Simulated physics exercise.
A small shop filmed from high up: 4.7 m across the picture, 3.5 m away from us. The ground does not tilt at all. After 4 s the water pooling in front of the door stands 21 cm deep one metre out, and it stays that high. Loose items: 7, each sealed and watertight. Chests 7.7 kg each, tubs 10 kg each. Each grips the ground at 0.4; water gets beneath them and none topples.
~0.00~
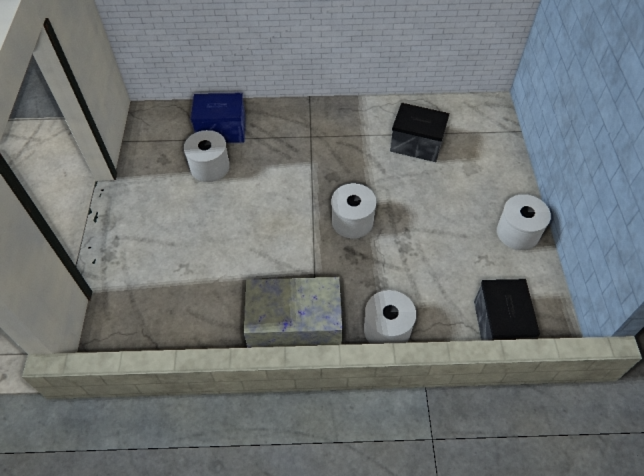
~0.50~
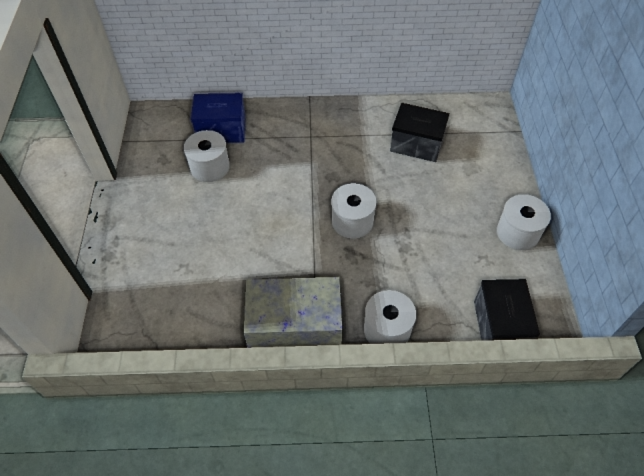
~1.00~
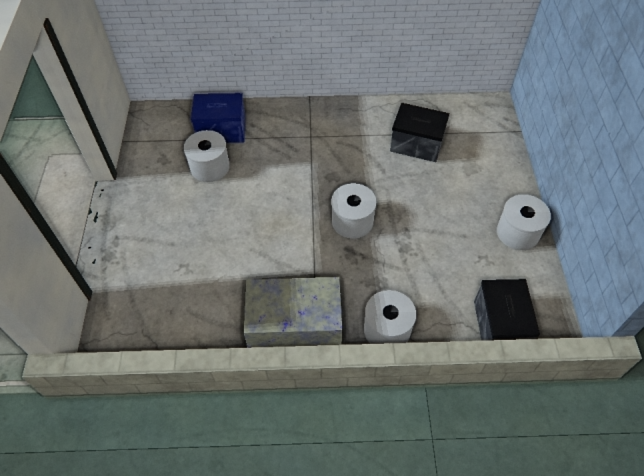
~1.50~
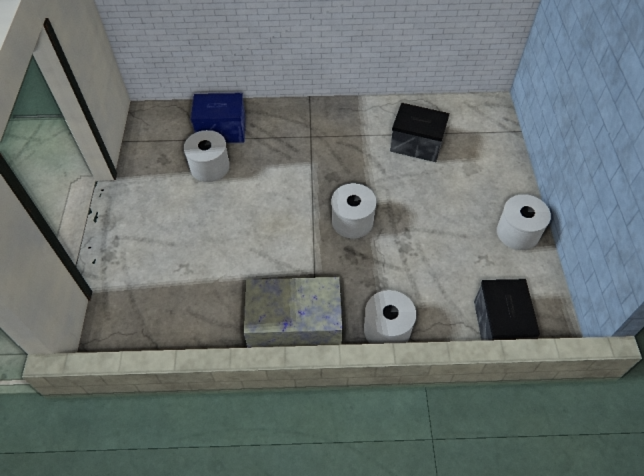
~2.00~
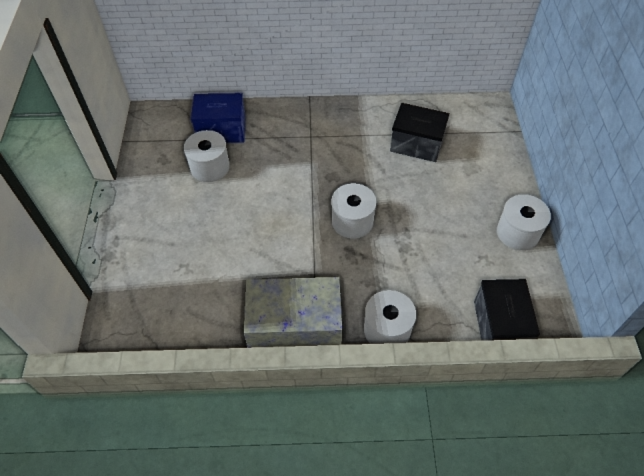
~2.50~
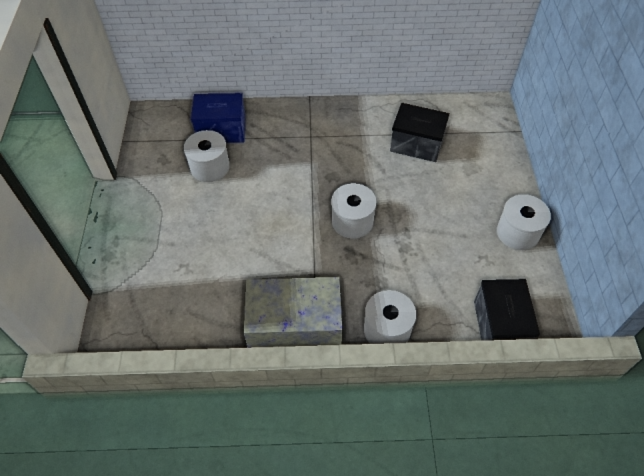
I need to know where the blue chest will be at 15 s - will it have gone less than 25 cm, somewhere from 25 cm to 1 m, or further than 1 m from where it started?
It will have gone somewhere from 25 cm to 1 m.
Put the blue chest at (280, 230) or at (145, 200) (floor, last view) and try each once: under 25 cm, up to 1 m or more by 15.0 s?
At the first spot it winds up well off, and at the second it winds up well off.
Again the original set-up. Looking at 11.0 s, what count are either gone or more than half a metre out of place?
The number I get is 5.
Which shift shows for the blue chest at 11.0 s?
Shift by then: About 80 cm.
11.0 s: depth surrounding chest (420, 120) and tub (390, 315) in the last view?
I'd estimate 13 cm for the first and 14 cm for the second.
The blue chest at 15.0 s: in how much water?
Depth: About 10 cm.
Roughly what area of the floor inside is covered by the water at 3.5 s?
Wet area: Approx. 2.5 m2.
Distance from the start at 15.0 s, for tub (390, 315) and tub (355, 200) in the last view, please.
They've ended up 120 cm and 140 cm away, in that order.
After 3.5 s the blue chest is near (217, 106), 0.0 m from its start, aground; 0 afloat.
After 6.8 s the blue chest is near (229, 87), 0.3 m from its start, aground; 2 afloat.
After 11.0 s the blue chest is near (147, 92), 0.8 m from its start, afloat; 7 afloat.
After 15.0 s the blue chest is near (232, 125), 0.4 m from its start, afloat; 7 afloat.
